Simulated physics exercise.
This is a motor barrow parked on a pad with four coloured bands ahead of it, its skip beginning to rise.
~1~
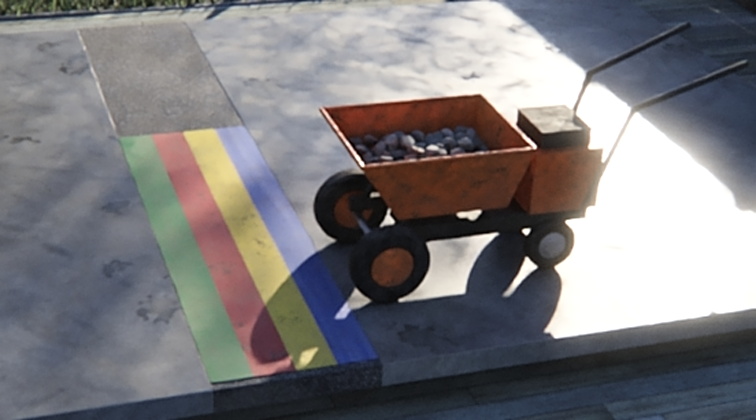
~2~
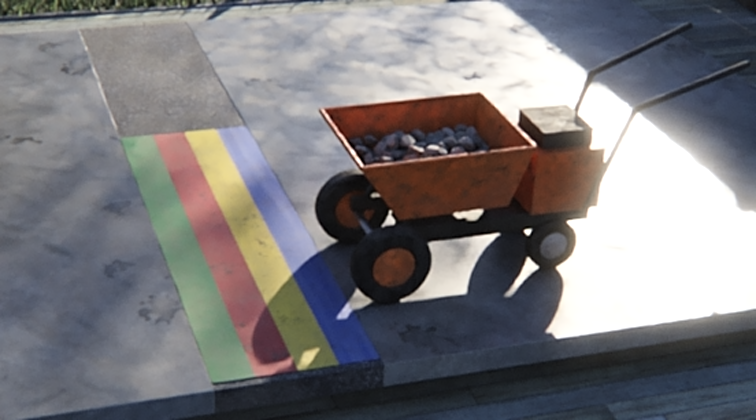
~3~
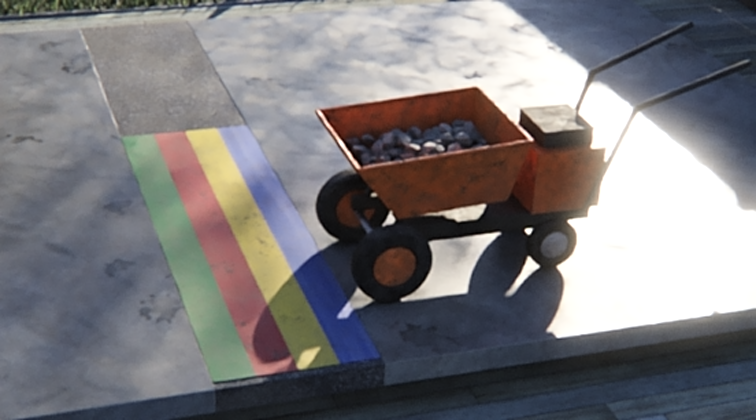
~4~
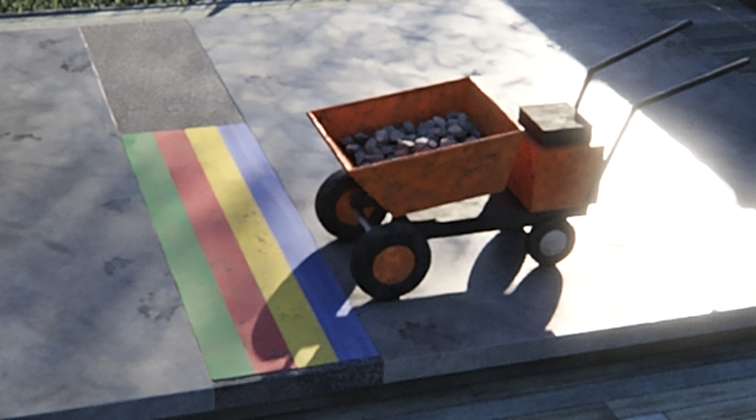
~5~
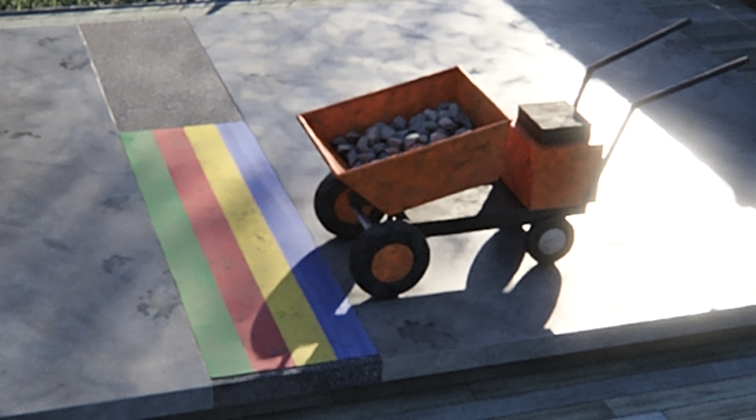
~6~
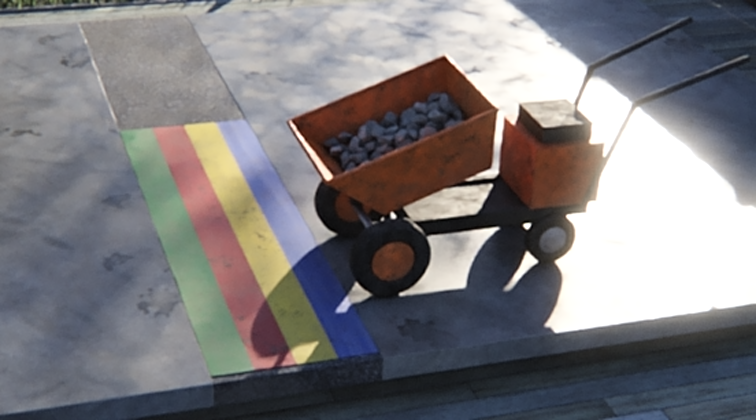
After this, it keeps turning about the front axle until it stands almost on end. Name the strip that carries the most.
The heap favours the red strip.
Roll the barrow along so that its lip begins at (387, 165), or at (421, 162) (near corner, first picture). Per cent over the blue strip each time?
Near 0 % and 20 %.
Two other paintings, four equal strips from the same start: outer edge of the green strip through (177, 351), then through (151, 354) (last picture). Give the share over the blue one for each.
In turn 0 and 0 in a hundred.
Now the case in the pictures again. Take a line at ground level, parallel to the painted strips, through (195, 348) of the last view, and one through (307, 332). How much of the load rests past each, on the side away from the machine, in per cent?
About 10 and 80 per cent.
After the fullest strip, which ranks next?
Second comes green.
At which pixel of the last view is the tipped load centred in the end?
Close to (216, 278).
Just after the last frame, skip tipped steeply; every one in the skip.
A moment on, skip tipped right over; the larger part in the skip; about a tenth over the red strip; just a few over the green strip.
Further on, skip tipped right over; roughly a quarter in the skip; roughly a third over the red strip; roughly a quarter over the green strip; about a tenth off the paint.
When it is over, skip tipped right over; roughly a quarter in the skip; not one over the blue strip; just a few over the yellow strip; roughly a third over the red strip; roughly a quarter over the green strip; about a tenth off the paint.
